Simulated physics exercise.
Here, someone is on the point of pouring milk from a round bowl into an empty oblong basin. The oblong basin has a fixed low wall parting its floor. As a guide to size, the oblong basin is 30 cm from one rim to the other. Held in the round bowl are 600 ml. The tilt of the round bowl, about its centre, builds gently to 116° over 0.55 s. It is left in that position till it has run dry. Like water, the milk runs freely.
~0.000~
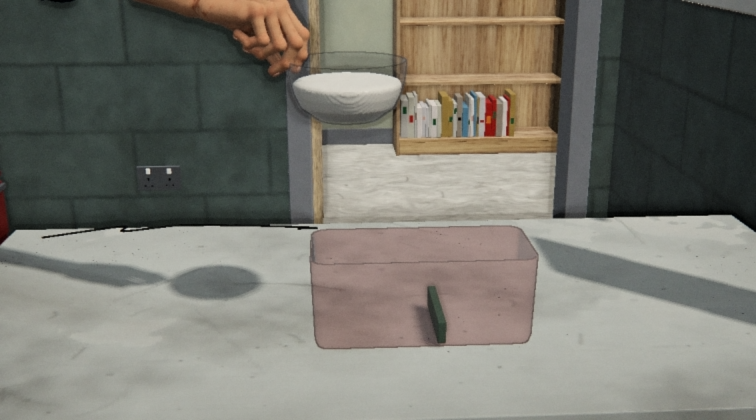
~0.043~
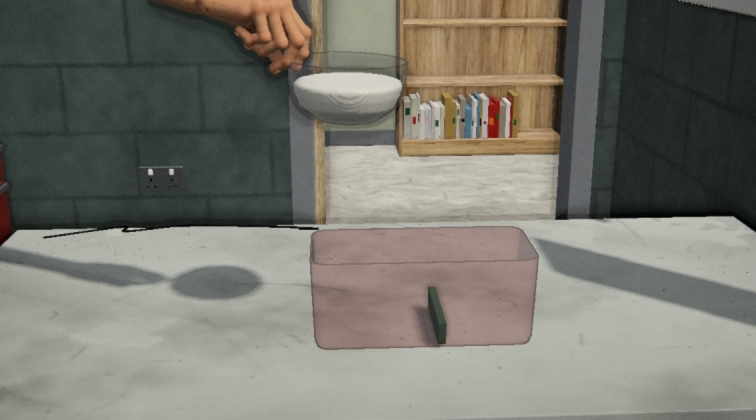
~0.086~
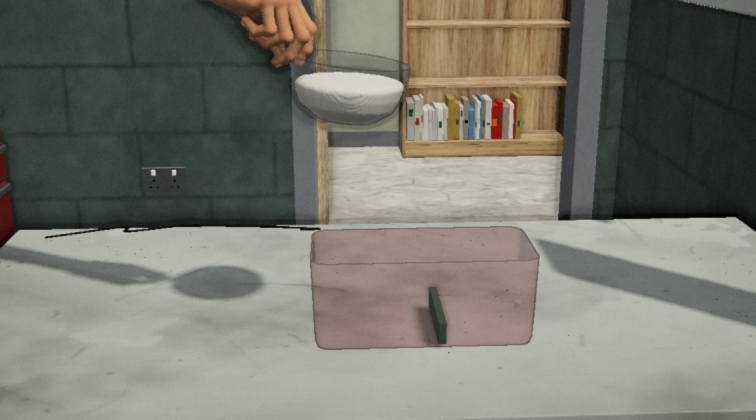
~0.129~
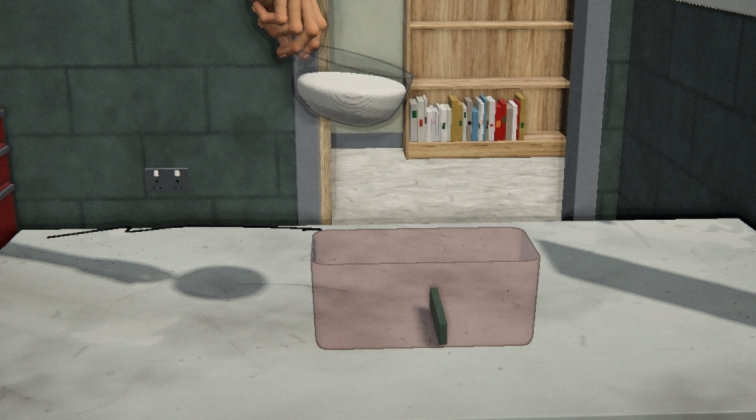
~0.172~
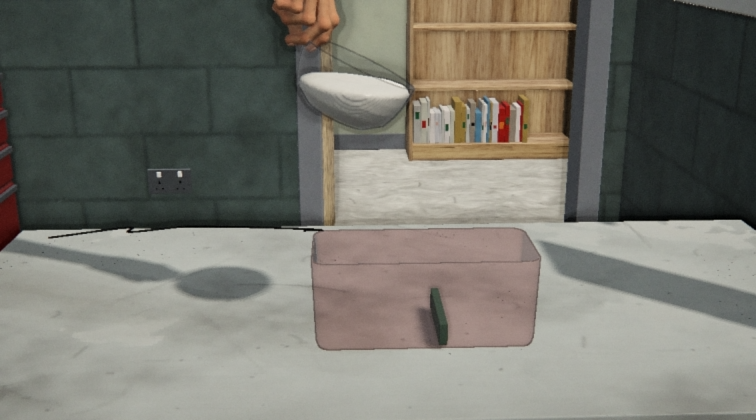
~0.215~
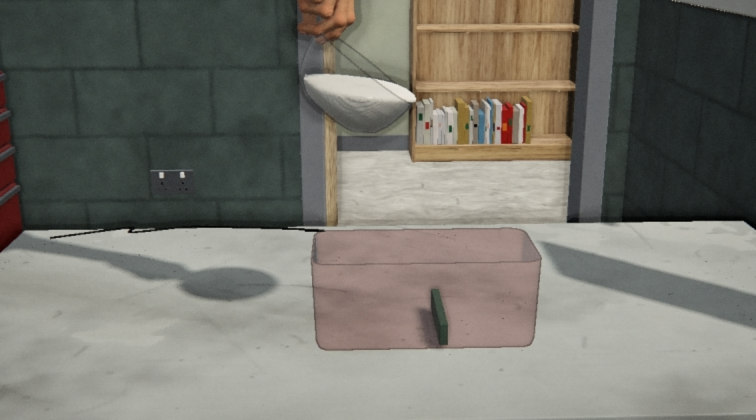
Above a pale counter, a hand gradually tilts a round bowl of milk to the right.
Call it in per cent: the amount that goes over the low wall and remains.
I would put it at about 47 per cent.
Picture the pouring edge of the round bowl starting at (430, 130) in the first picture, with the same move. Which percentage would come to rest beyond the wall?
50 %.
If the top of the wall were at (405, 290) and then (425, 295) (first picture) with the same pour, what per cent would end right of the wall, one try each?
75 % and 60 %.
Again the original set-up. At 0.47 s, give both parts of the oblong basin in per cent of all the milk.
Left: Around 1. Right: Around 18.
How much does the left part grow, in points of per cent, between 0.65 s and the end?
Near 10 percent, give or take.
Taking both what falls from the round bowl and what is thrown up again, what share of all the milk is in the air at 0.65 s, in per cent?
It comes to some 8 percent of the total.
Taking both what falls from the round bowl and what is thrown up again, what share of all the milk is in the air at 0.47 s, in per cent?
Roughly 72 percent.
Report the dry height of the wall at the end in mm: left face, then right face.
About 18 mm left, about 14 mm right.
After 0.47 s the tilt is 109° and 9 per cent is still to pour, 1 is left of the wall and 19 right of it.
After 0.65 s the tilt is 116° and 0 per cent is still to pour, 39 is left of the wall and 53 right of it.
After 0.84 s the tilt is 116° and 0 per cent is still to pour, 46 is left of the wall and 47 right of it.
After 1.05 s the tilt is 116° and 0 per cent is still to pour, 49 is left of the wall and 47 right of it.
In the end 49 per cent lies left of the wall, 47 right of it and 5 outside.
